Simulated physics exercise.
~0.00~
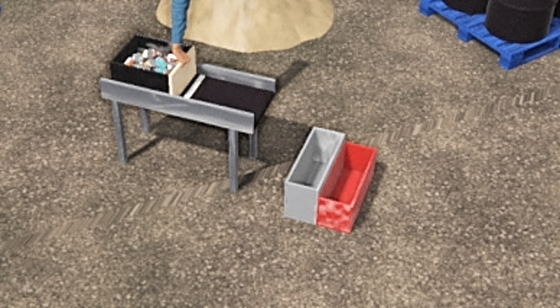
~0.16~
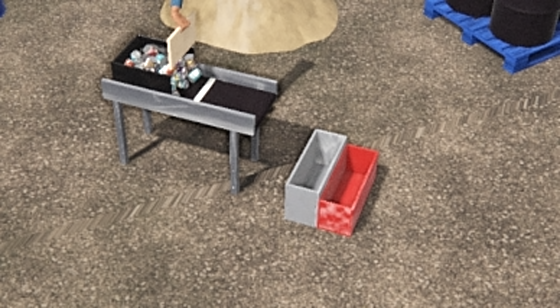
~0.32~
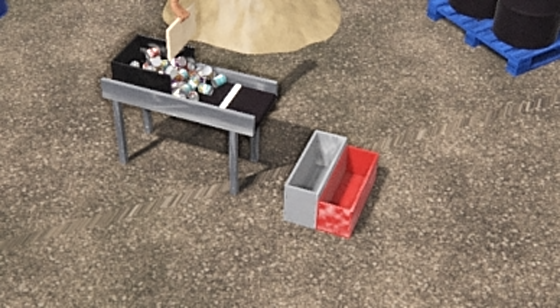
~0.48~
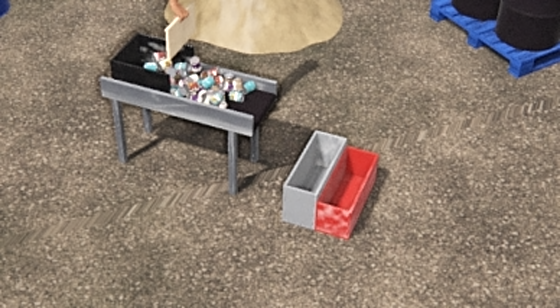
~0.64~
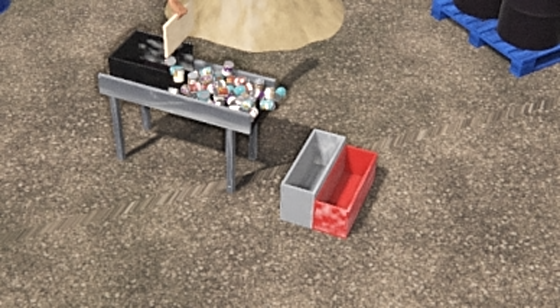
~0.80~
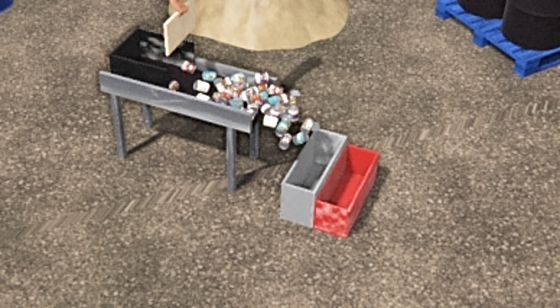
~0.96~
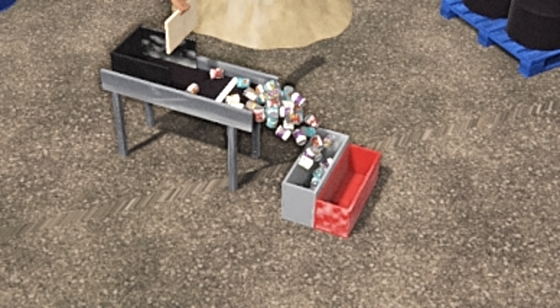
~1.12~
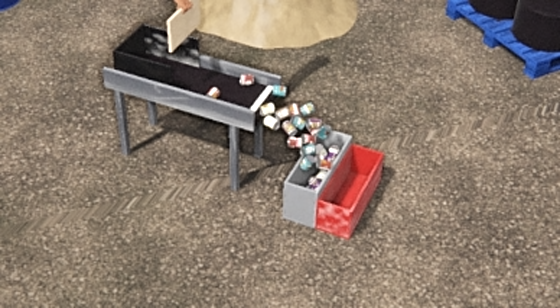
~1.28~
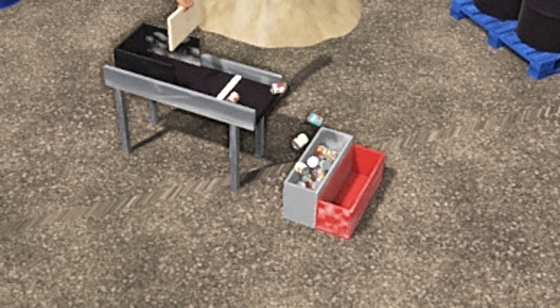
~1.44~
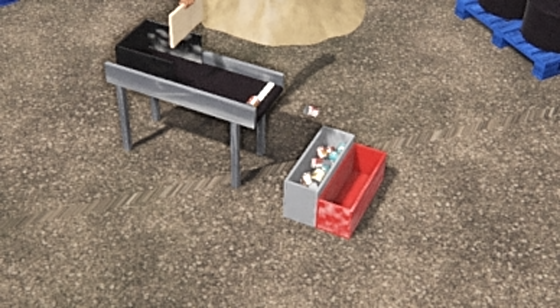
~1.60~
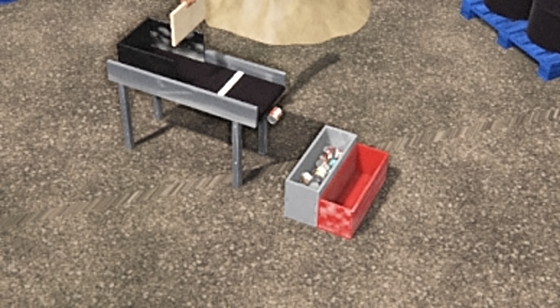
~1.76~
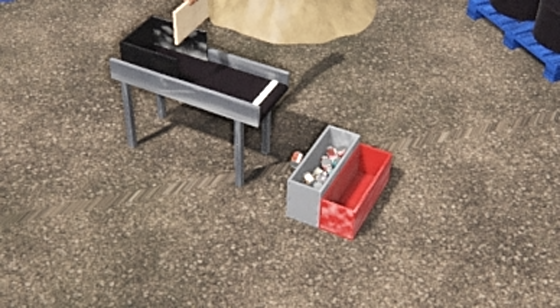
A black pen full of small, pale and colourful tins sits at the upper left on a grey metal conveyor table, seen from above on rough brown ground. A grey tote and a red tub stand side by side to the right, with a sandy mound and a blue pallet of dark drums behind. A hand lifts the pen's light wooden gate, and the dark, white-striped belt carries the tins rightward. They spread out, then tumble off the end in a thick stream into the grey tote. The last few stragglers drop, leaving one tin outside the tote and the red tub empty.
